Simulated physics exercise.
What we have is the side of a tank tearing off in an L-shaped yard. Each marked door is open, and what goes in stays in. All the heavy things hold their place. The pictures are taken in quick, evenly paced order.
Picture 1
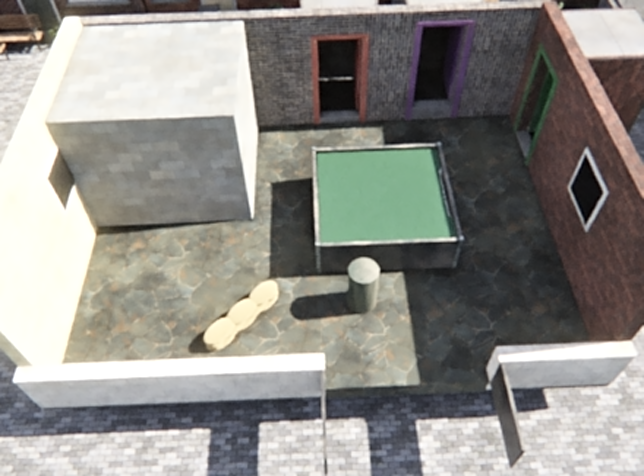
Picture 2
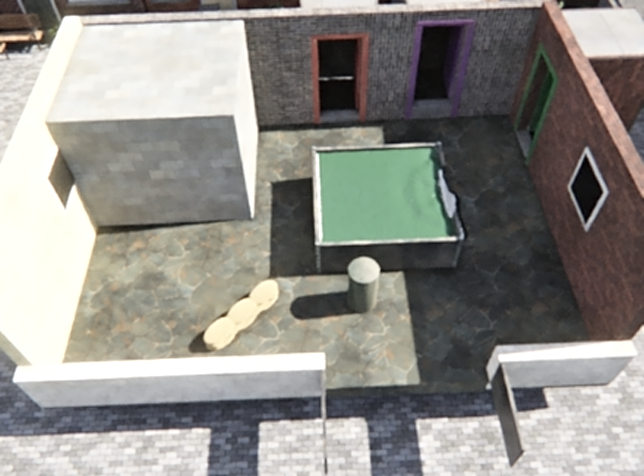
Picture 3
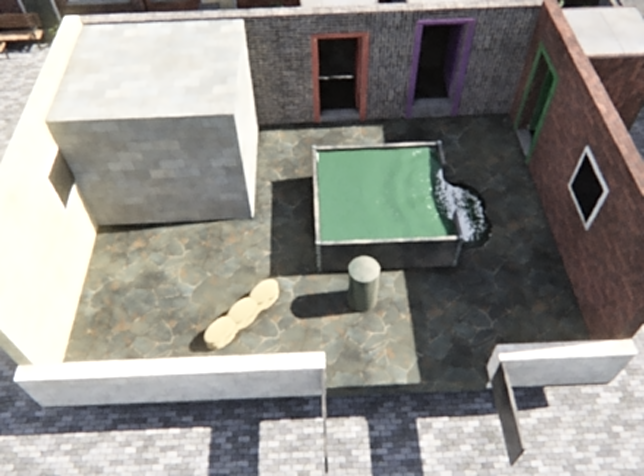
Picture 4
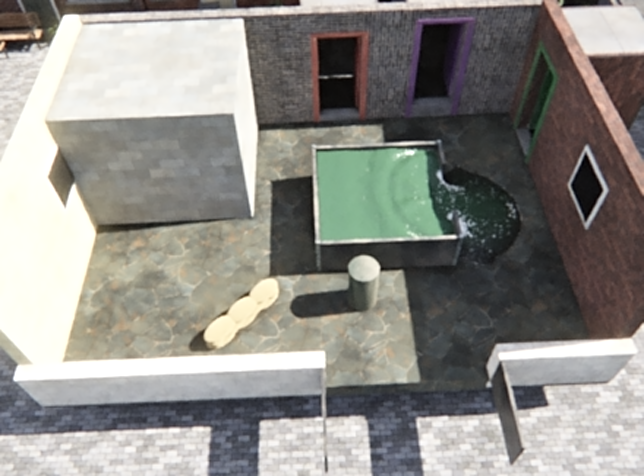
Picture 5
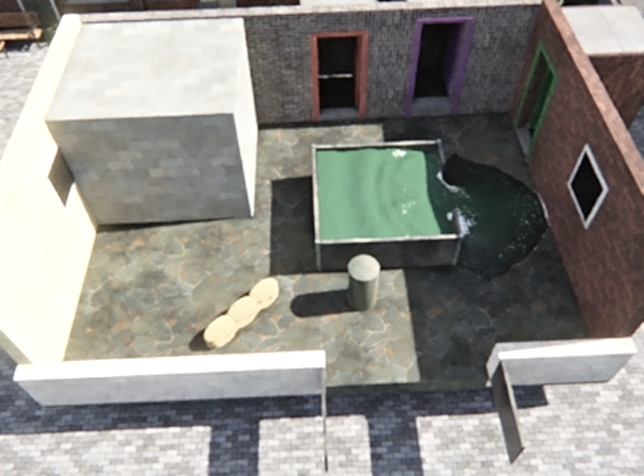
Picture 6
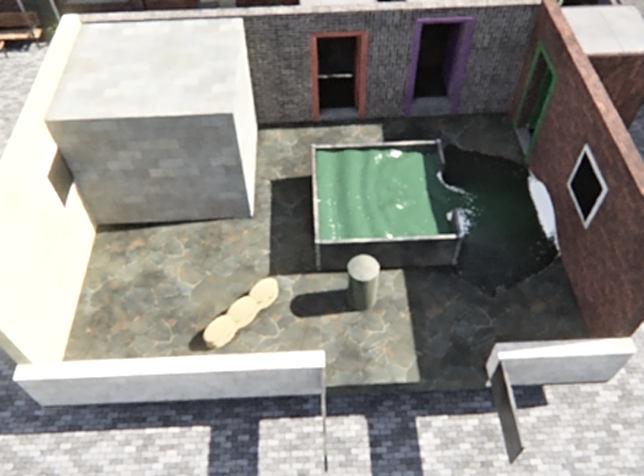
Green water in a raised square tank sits still in a walled stone yard, then breaks out through the tank's right side. It drops to the paving and fans out in a widening dark pool, while ripples cross the tank, and finally splashes white against the reddish brick wall.
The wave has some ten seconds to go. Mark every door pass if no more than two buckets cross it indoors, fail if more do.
Marks: Purple door pass, red door pass, green door fail.
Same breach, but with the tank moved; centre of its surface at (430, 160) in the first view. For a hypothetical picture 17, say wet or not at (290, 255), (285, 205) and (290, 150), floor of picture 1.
In order, the three spots end up untouched, untouched and untouched.
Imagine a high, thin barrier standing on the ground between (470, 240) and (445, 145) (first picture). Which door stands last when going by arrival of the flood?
That's the door marked green.
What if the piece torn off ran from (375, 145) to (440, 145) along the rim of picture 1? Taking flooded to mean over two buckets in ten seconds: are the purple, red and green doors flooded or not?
My reading: Purple passes that mark; red lets more in; green floods.
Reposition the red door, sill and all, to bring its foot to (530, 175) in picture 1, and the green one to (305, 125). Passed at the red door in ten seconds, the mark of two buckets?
Result: Red one rises above.
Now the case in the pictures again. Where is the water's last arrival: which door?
The red door.
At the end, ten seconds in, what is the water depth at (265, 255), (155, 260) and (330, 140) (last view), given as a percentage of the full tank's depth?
Readings in order: Around 6, 2 and 18 %.
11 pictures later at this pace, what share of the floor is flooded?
Around 20 in a hundred.
A moment on, water covers 20 % of the floor; the purple door not reached, the red door not reached, the green door under two buckets in.
Next, water covers 20 % of the floor; the purple door wet at the sill, nothing in, the red door not reached, the green door over two buckets in.
Then, water covers 45 % of the floor; the purple door wet at the sill, nothing in, the red door wet at the sill, nothing in, the green door over two buckets in.
Later, water covers 75 % of the floor; the purple door wet at the sill, nothing in, the red door wet at the sill, nothing in, the green door far over two buckets in.
In the end, water covers 95 % of the floor; the purple door wet at the sill, nothing in, the red door wet at the sill, nothing in, the green door far over two buckets in.
